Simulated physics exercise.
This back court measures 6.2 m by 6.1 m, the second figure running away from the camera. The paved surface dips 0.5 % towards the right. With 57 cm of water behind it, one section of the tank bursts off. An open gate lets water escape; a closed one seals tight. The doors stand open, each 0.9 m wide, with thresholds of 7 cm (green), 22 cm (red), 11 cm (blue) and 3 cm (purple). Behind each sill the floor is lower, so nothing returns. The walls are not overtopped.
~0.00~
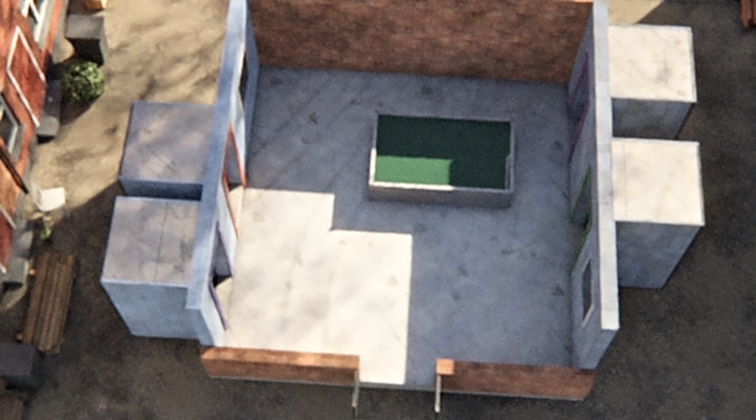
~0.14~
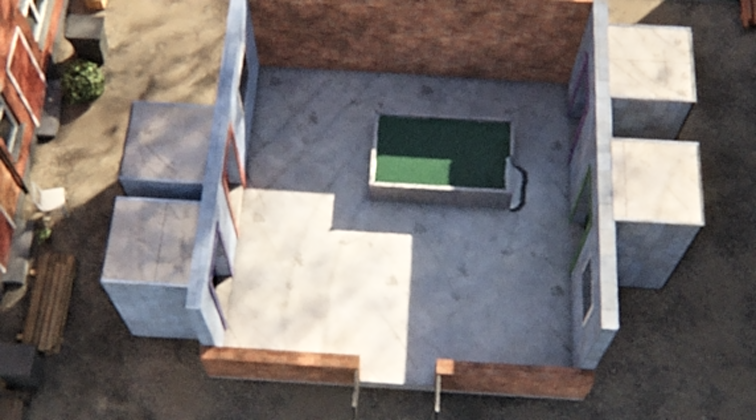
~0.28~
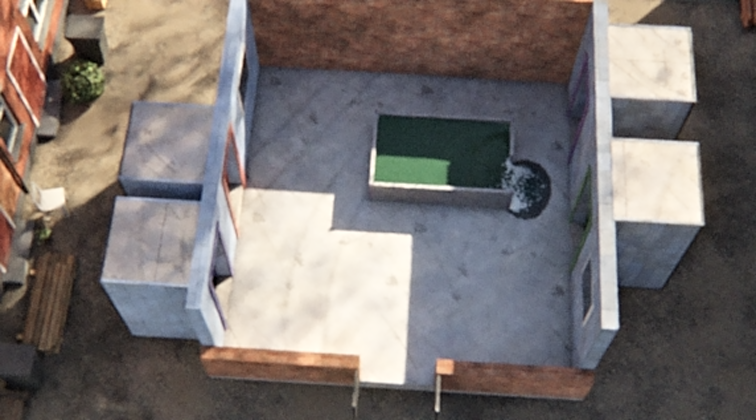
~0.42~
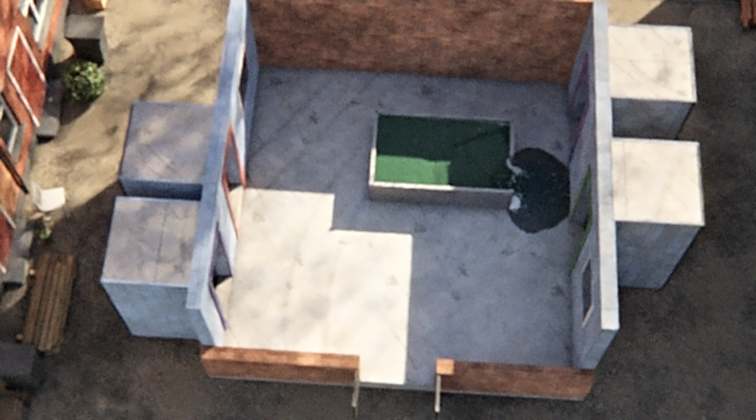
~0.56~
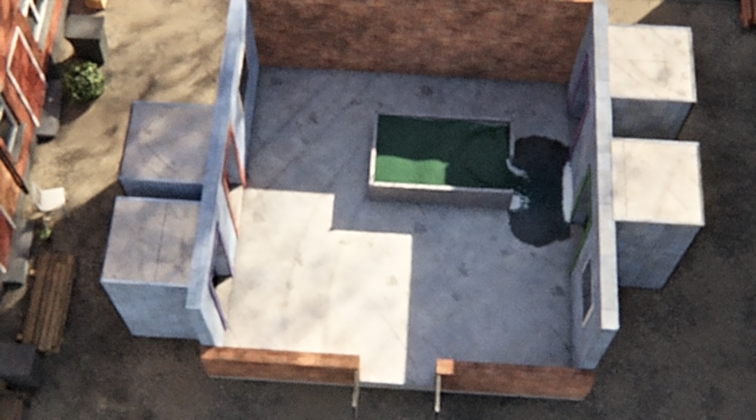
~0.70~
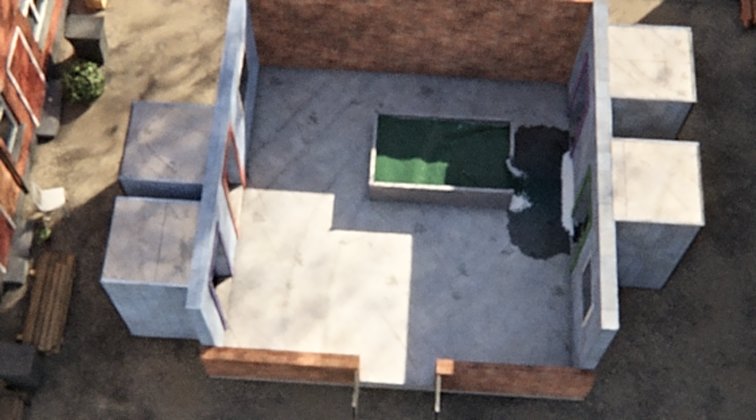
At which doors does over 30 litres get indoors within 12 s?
Within that time: At the green door it goes over the limit; at the red door it stays under the limit; at the blue door it stays under the limit; at the purple door it goes over the limit.
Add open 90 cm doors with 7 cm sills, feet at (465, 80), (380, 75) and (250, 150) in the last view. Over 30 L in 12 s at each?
In that order: Below, below, below.
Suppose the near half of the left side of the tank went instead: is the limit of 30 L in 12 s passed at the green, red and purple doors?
Against that limit: Green below, red below, purple above.
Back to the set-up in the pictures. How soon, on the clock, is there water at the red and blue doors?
Red 7.5 s, blue 6.0 s.
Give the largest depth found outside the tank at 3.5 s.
Roughly 24 cm.
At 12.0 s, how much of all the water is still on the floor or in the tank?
Some 84 per cent remains.
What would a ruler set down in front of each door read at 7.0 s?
In cm: Green 9, red 0, blue 6, purple 5.
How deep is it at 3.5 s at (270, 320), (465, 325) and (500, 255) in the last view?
In that order: 0, 1 and 0 cm.
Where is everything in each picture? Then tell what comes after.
The first picture shows still water, 57 cm deep, in the tank at (443, 153).
In the second picture, water pours out at (508, 183) and has run 0.5 m, to (522, 173); typically 8 cm deep outside, 57 cm at the tank's back.
In the third picture, the front is at (547, 186), 0.8 m from the gap at (507, 184); 0.6 m2 of floor is under water; 57 cm left at the back of the tank.
In the fourth picture, the front is at (569, 179), 1.2 m from the gap at (507, 184); 1.4 m2 of floor is under water; 57 cm left at the back of the tank.
In the fifth picture, water pours out at (507, 184) and has run 1.5 m, to (569, 151); typically 6 cm deep outside, 57 cm at the tank's back.
In the sixth picture, the front is at (575, 142), 1.7 m from the gap at (508, 184); 2.2 m2 of floor is under water; 57 cm left at the back of the tank.
After 1.4 s water covers 10 % of the floor and is deepest (38 cm) near (560, 204); green door 19 cm at the sill, 14 L in, red door not reached, blue door not reached, purple door 10 cm at the sill, 8 L in.
After 2.2 s water covers 20 % of the floor and is deepest (36 cm) near (560, 195); green door 18 cm at the sill, 53 L in, red door not reached, blue door not reached, purple door 10 cm at the sill, 26 L in.
After 3.5 s water covers 35 % of the floor and is deepest (24 cm) near (560, 195); green door 13 cm at the sill, 101 L in, red door not reached, blue door not reached, purple door 8 cm at the sill, 54 L in.
After 7.0 s water covers 80 % of the floor and is deepest (15 cm) near (560, 195); green door 9 cm at the sill, 144 L in, red door not reached, blue door 6 cm at the sill, 0 L in, purple door 5 cm at the sill, 86 L in.
After 12.0 s water covers 100 % of the floor and is deepest (9 cm) near (570, 204); green door 6 cm at the sill, 151 L in, red door 6 cm at the sill, 0 L in, blue door 5 cm at the sill, 0 L in, purple door 4 cm at the sill, 97 L in.
